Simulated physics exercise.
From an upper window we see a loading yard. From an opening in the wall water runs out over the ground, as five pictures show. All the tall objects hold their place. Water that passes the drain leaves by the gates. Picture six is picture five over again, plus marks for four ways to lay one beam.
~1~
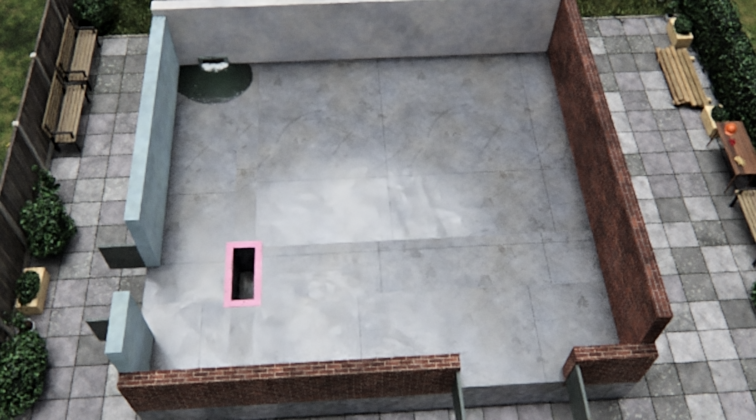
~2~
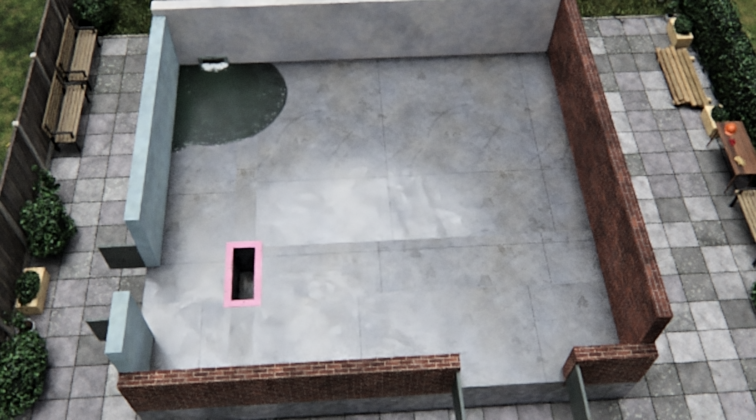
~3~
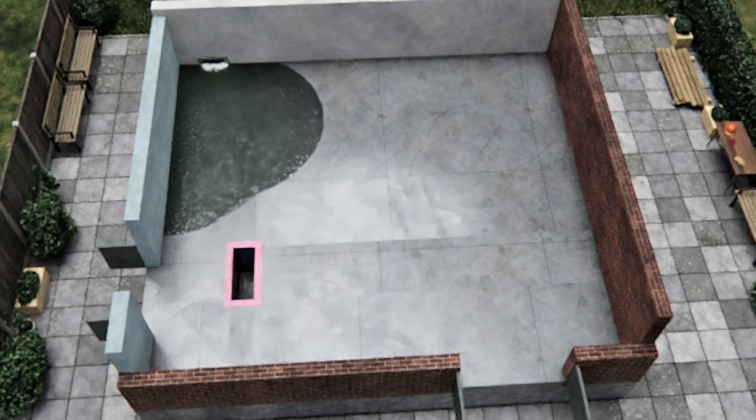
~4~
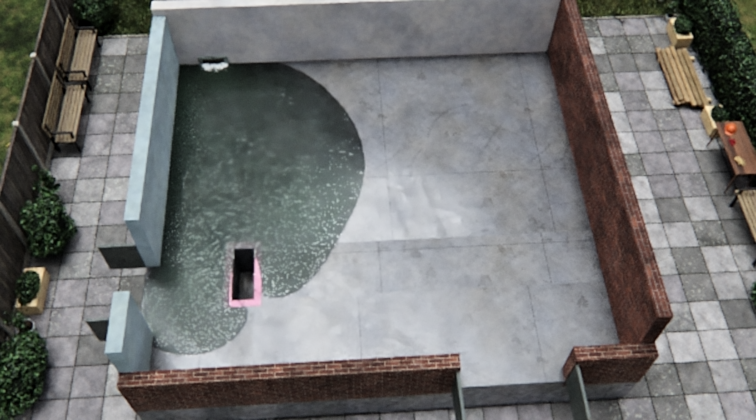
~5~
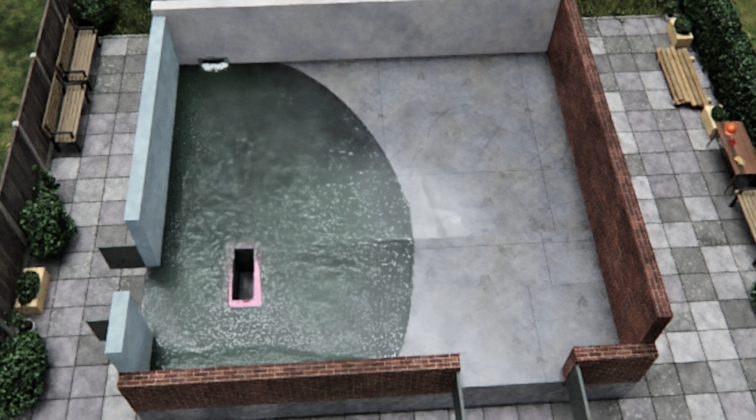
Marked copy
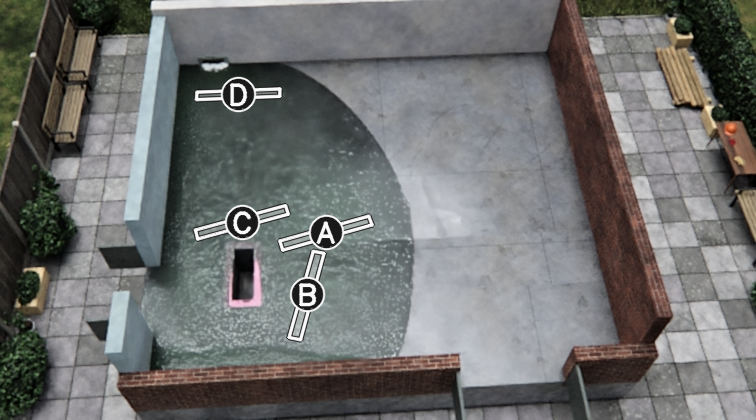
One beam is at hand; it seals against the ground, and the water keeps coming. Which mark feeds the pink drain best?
Place A does it best.
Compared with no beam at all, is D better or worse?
Worse.
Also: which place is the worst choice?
The answer is C.
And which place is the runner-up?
Place B.
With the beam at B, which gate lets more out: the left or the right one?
More leaves on the right.
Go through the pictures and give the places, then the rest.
Outfall at (214, 61); pink drain at (243, 273); open gate at (508, 371); open gate at (157, 299); water covers 3 % of the ground and shows as far out as (221, 98); pink drain still dry.
Water covers 8 % of the ground and shows as far out as (222, 143); pink drain still dry.
Water covers 17 % of the ground and shows as far out as (197, 227); pink drain still dry.
Water covers 32 % of the ground and shows as far out as (207, 346); pink drain taking water.
Water covers 47 % of the ground and shows as far out as (397, 339); pink drain taking water.
On the marked copy, A from (281, 245) to (370, 220); B from (294, 338) to (318, 252); C from (196, 234) to (286, 209); D from (196, 95) to (279, 92).
Choosing A, about 44 % of the stream runs into the pink drain, about 53 % out by the gates.
Choosing B, about 32 % of the stream runs into the pink drain, about 67 % out by the gates.
Choosing C, about 9 % of the stream runs into the pink drain, about 89 % out by the gates.
Choosing D, about 18 % of the stream runs into the pink drain, about 80 % out by the gates.
